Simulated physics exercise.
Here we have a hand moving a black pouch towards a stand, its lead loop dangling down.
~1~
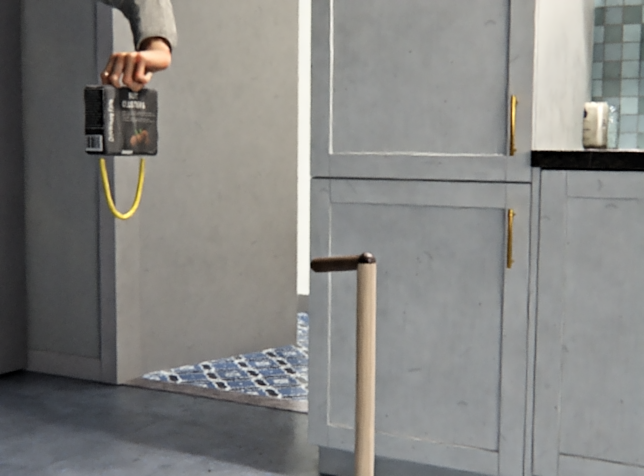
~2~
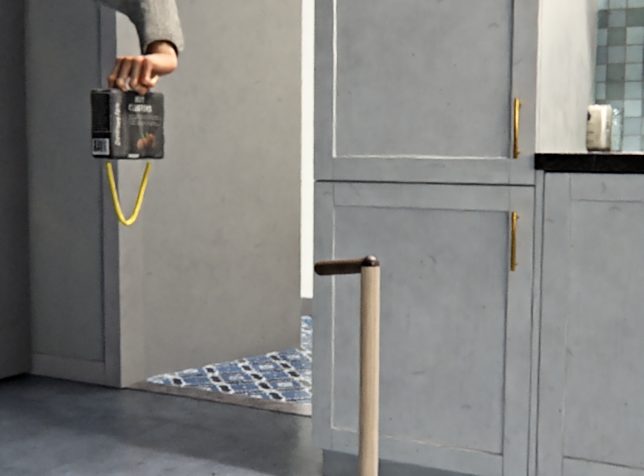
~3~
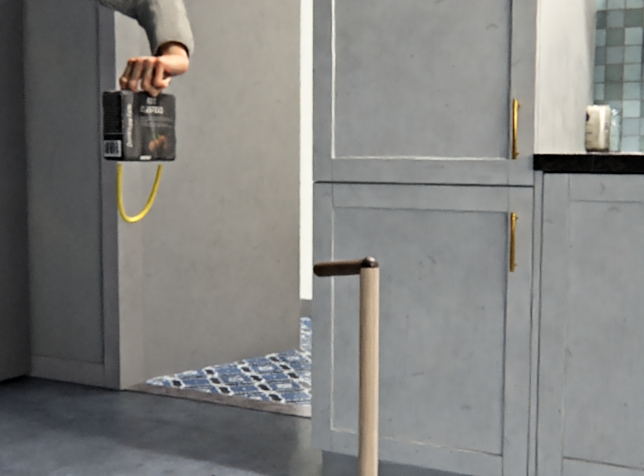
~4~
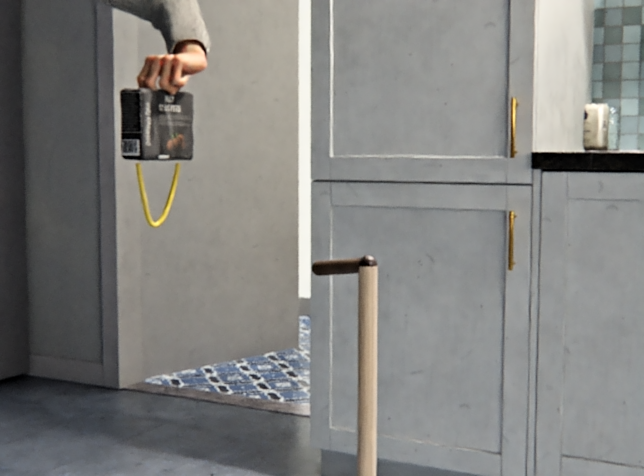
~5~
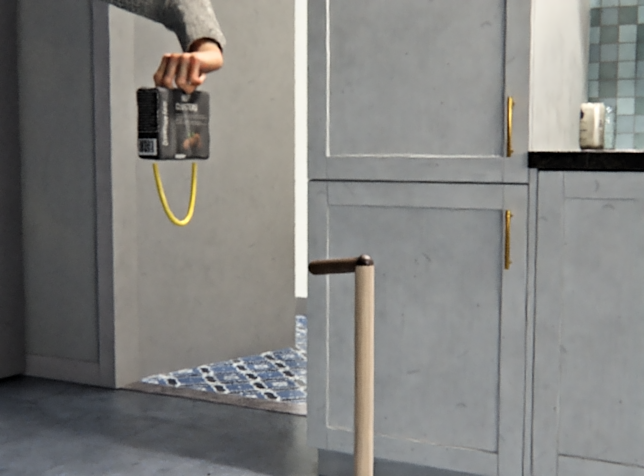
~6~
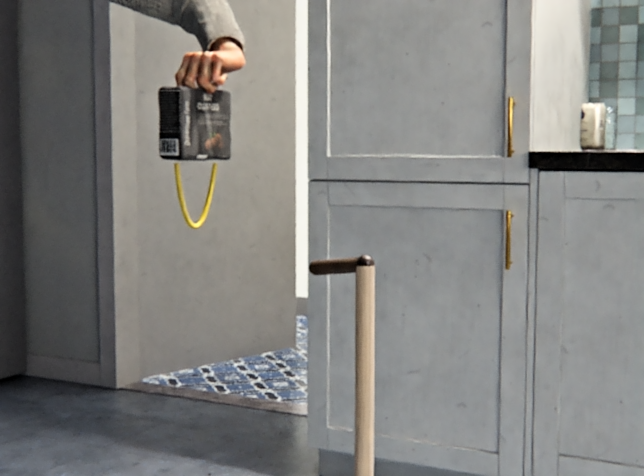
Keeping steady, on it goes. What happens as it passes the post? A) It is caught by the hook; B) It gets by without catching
(B) It gets by without catching.
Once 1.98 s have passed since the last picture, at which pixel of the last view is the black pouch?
You'd spot it somewhere near (502, 120) in the last picture.
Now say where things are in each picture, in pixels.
Black pouch (122, 122); hook tip (318, 265), in the first frame.
Black pouch (129, 125); bottom of the loop (127, 223), in the second frame.
Black pouch (141, 127), in the third frame.
Black pouch (158, 126); bottom of the loop (155, 225), in the fourth frame.
Black pouch (175, 125), in the fifth frame.
Black pouch (196, 125); bottom of the loop (195, 226); hook tip (317, 268); hook points towards it, loop hangs above the hook, in the sixth frame.
Then, 1.00 s later than the last view, pouch over the post near (338, 123).
Then, 1.98 s later than the last view, pouch past the post near (502, 120).
Finally, pouch past the post near (572, 119). The black pouch goes by freely.
